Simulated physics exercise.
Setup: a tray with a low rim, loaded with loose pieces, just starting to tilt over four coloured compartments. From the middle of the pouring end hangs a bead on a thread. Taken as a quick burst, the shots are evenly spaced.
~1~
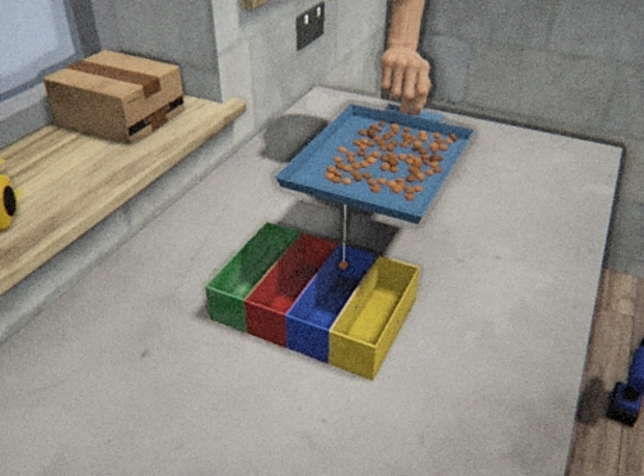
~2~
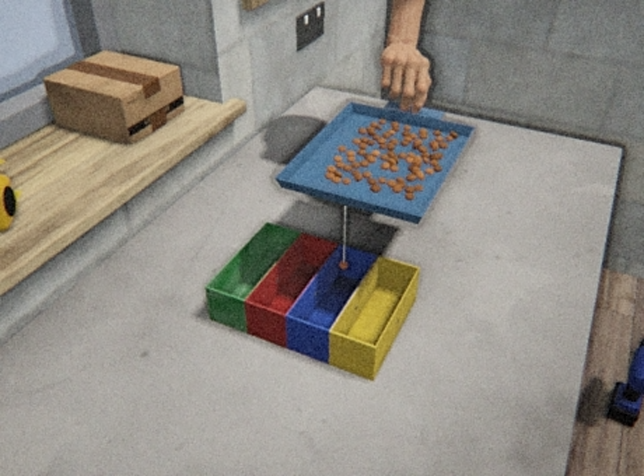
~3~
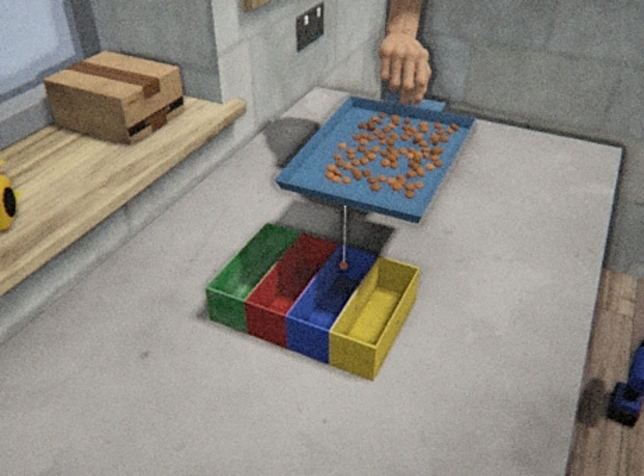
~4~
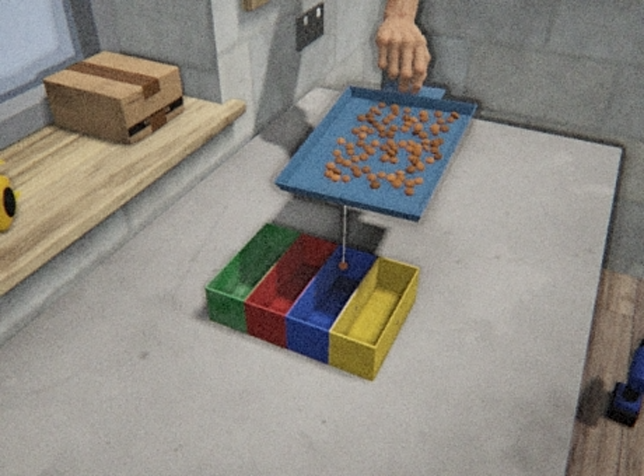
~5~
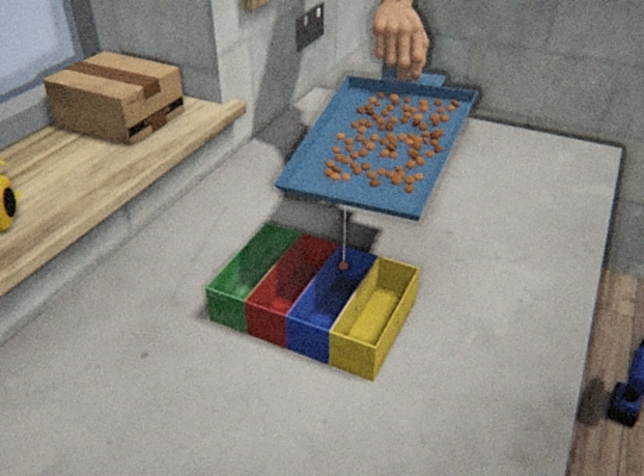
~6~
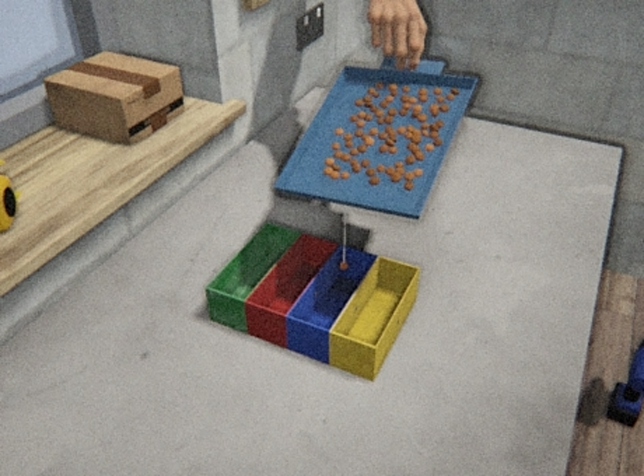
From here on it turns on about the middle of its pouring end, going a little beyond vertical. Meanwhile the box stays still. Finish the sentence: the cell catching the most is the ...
... Red cell.
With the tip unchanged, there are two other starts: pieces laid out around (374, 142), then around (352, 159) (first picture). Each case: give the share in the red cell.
Around 60 then around 60 per cent.
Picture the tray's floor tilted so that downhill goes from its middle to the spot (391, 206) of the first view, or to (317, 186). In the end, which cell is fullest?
First the yellow cell, then the red one.
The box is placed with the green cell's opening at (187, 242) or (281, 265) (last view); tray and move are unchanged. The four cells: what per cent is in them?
About 70 per cent, then about 90 per cent.
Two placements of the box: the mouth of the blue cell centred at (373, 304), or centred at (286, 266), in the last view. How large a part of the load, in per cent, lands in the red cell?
It comes to near 30 per cent the first time and near 10 per cent the second time.
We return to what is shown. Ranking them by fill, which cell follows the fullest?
The runner-up is that blue cell.
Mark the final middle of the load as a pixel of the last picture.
About (290, 318).
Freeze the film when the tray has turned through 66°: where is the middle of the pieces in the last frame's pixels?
Near the pixel (323, 196).
Soon, tray tipped steeply; most on the tray; about a quarter falling or outside the box.
A while on, tray tipped past a quarter turn; a small part on the tray; about a third in the red cell; about a quarter in the blue cell; a small part in the green cell; a stray few in the yellow cell; a small part falling or outside the box.
Towards the end, tray tipped past a quarter turn; about half in the red cell; about a quarter in the blue cell; about a quarter in the green cell; a small part in the yellow cell; a stray few falling or outside the box.
Finally, tray tipped past a quarter turn; about half in the red cell; about a quarter in the blue cell; about a quarter in the green cell; a small part in the yellow cell; a stray few outside the box.
